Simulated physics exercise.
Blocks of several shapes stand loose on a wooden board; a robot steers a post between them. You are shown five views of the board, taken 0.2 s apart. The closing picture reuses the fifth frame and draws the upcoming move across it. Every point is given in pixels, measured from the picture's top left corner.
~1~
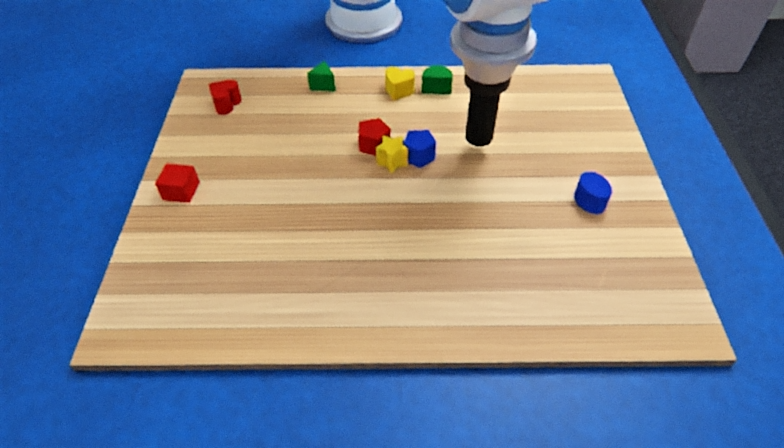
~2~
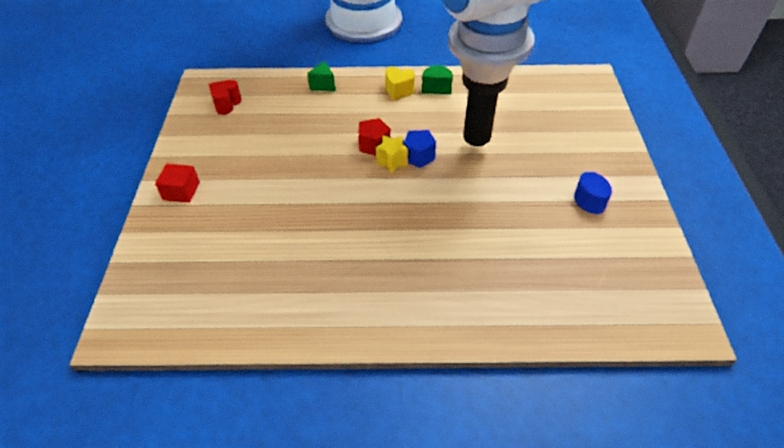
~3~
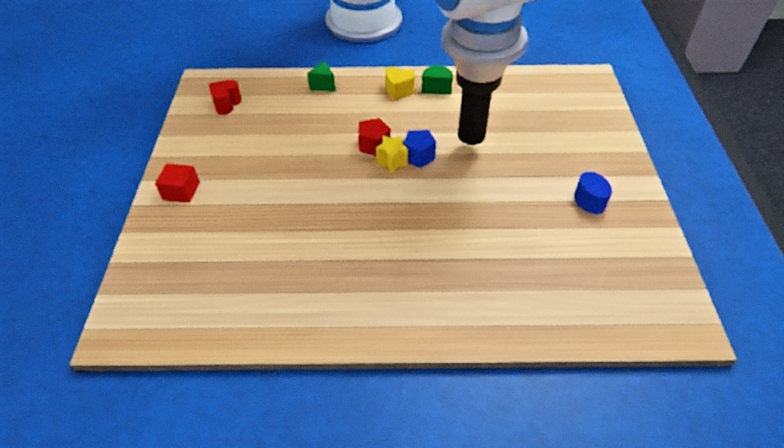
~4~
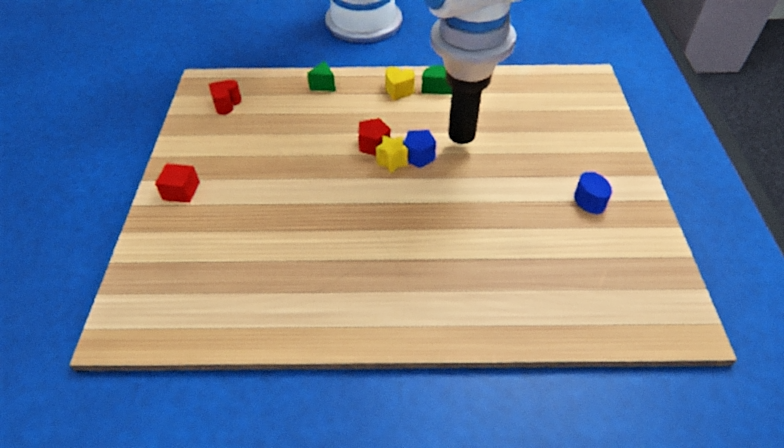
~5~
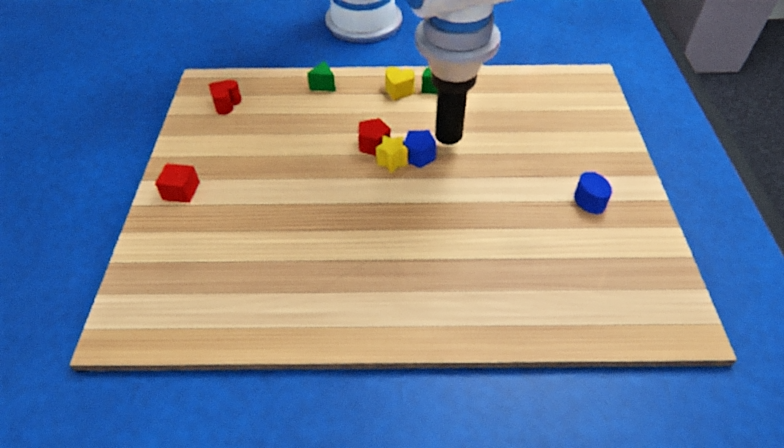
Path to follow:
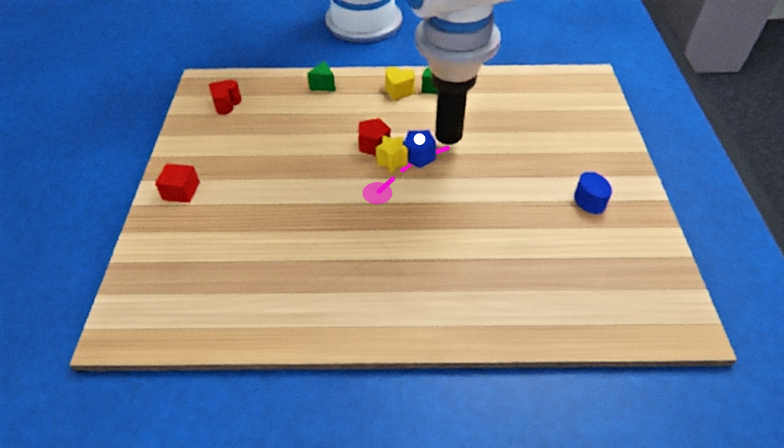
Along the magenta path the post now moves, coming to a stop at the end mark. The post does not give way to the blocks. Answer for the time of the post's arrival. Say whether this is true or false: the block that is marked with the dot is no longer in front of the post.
It is true.
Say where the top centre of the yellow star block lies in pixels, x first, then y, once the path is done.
The middle of its upper face will lie at (327, 155).
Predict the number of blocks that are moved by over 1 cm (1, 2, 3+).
I predict two.
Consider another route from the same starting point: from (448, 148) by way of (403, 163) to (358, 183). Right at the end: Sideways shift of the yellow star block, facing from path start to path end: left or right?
It goes toward the right-hand side.
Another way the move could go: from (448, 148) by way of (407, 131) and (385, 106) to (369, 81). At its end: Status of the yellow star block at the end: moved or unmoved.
Here the yellow star block moves off its spot.
Drawn move, from (448, 148) by way of (420, 158) and (398, 174) to (377, 193); the dot is on the blue pentagonal block.
On the path given first. One third of the way, post at (420, 147); red pentagonal block at (370, 128), turned 20° clockwise; yellow star block at (365, 153); blue pentagonal block at (393, 148).
Two thirds of the way, post at (397, 163); red pentagonal block at (370, 128), turned 20° clockwise; yellow star block at (339, 156), turned 30° clockwise; blue pentagonal block at (367, 160), turned 25° clockwise.
At the end, post at (377, 182); red pentagonal block at (370, 128), turned 20° clockwise; yellow star block at (327, 155), turned 55° clockwise; blue pentagonal block at (350, 167), turned 55° clockwise.
